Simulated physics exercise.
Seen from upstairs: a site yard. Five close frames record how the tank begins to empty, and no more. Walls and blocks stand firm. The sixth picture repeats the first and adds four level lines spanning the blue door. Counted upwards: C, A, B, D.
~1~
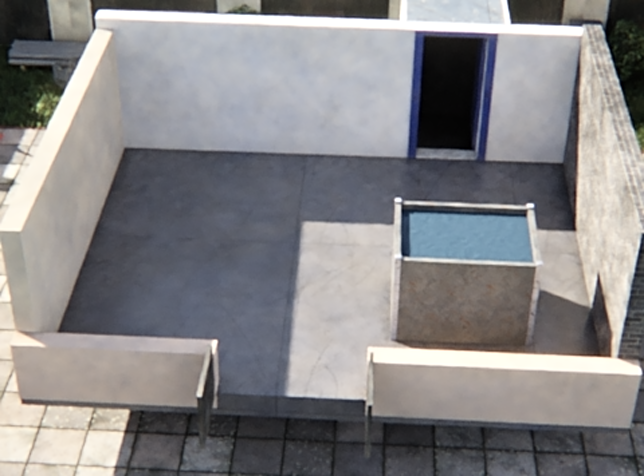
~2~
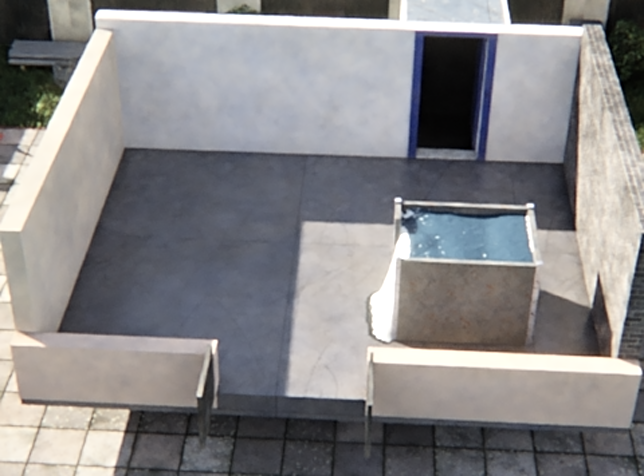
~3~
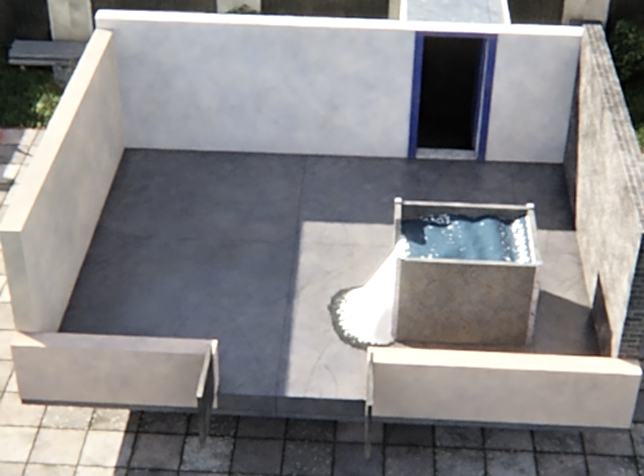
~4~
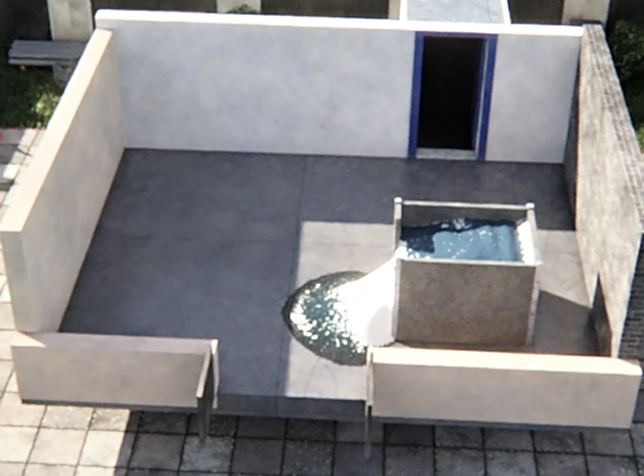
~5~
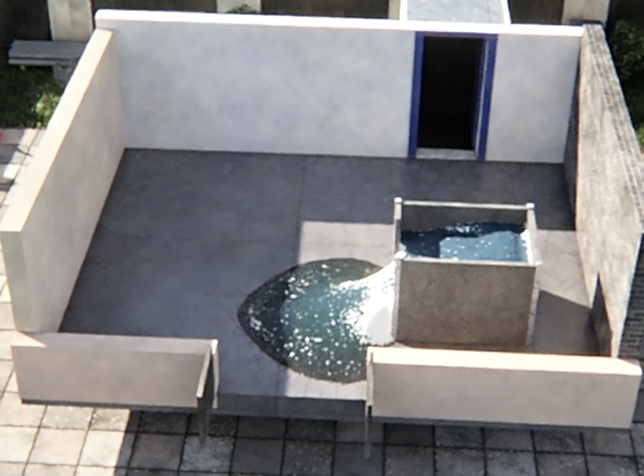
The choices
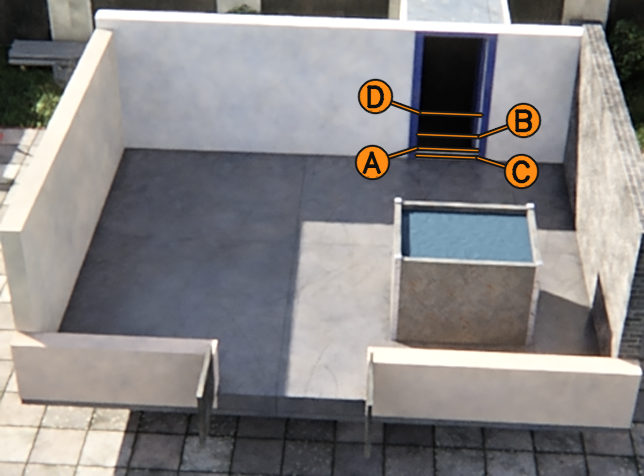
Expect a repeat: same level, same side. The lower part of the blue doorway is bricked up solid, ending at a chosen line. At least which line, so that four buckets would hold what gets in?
Choose C.
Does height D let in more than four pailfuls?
No, that is safe.
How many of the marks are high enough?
All of them.
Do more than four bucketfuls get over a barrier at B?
No, that is safe.
On the marked copy, A at (447, 149); B at (448, 135); C at (446, 156); D at (450, 113); from the bottom up C, A, B, D.
Choosing A, nothing gets over.
Choosing B, nothing gets over.
Choosing C, nothing gets over.
Choosing D, nothing gets over.
